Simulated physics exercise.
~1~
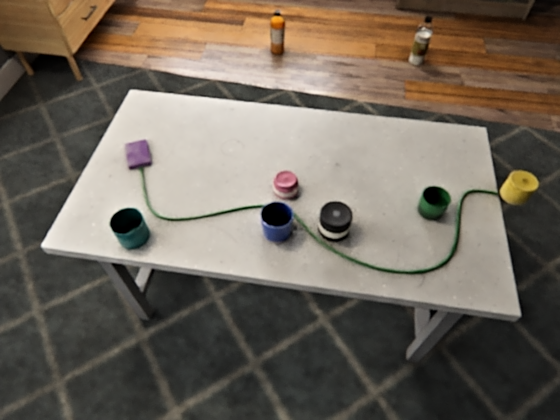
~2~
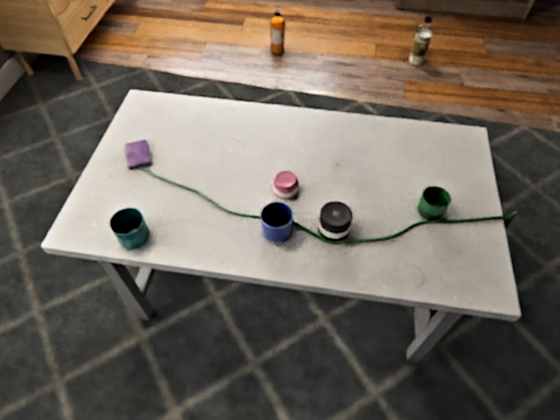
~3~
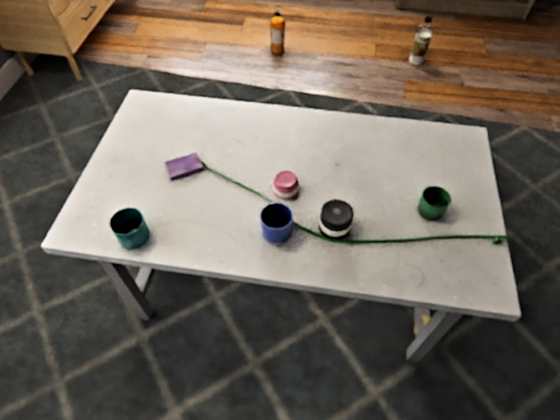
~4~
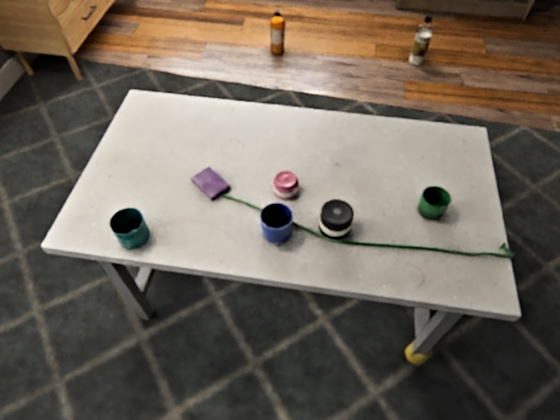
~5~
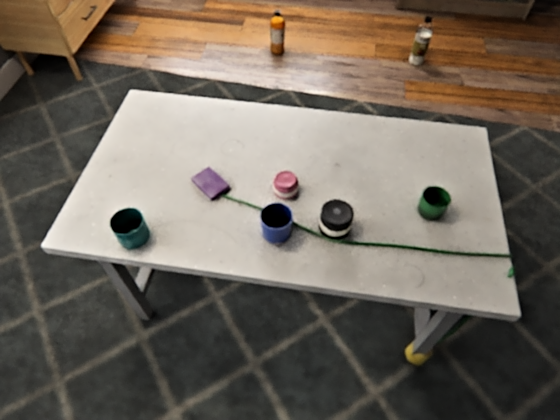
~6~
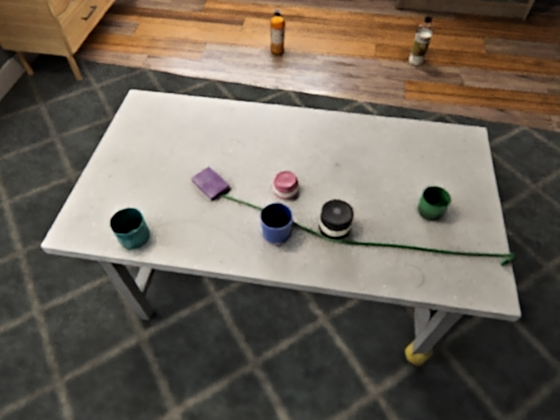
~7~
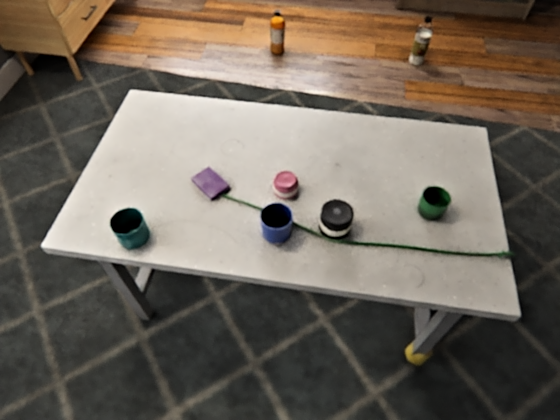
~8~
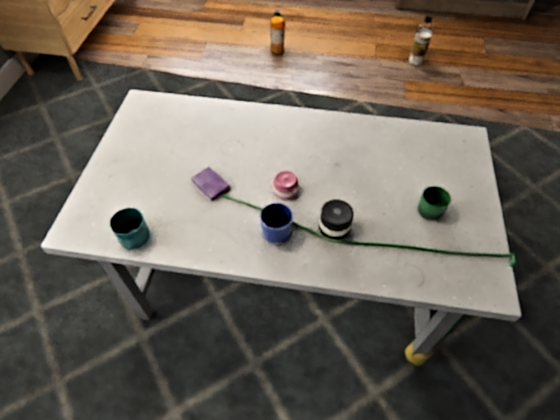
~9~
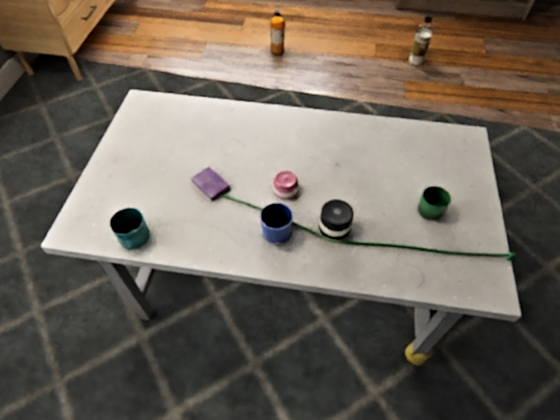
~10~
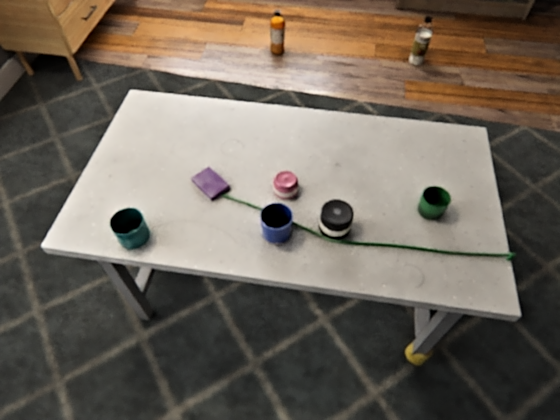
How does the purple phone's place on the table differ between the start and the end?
At the start the purple phone lies near the left side of the table. By the end it rests farther right and a little nearer the front, to the left of the pink jar.
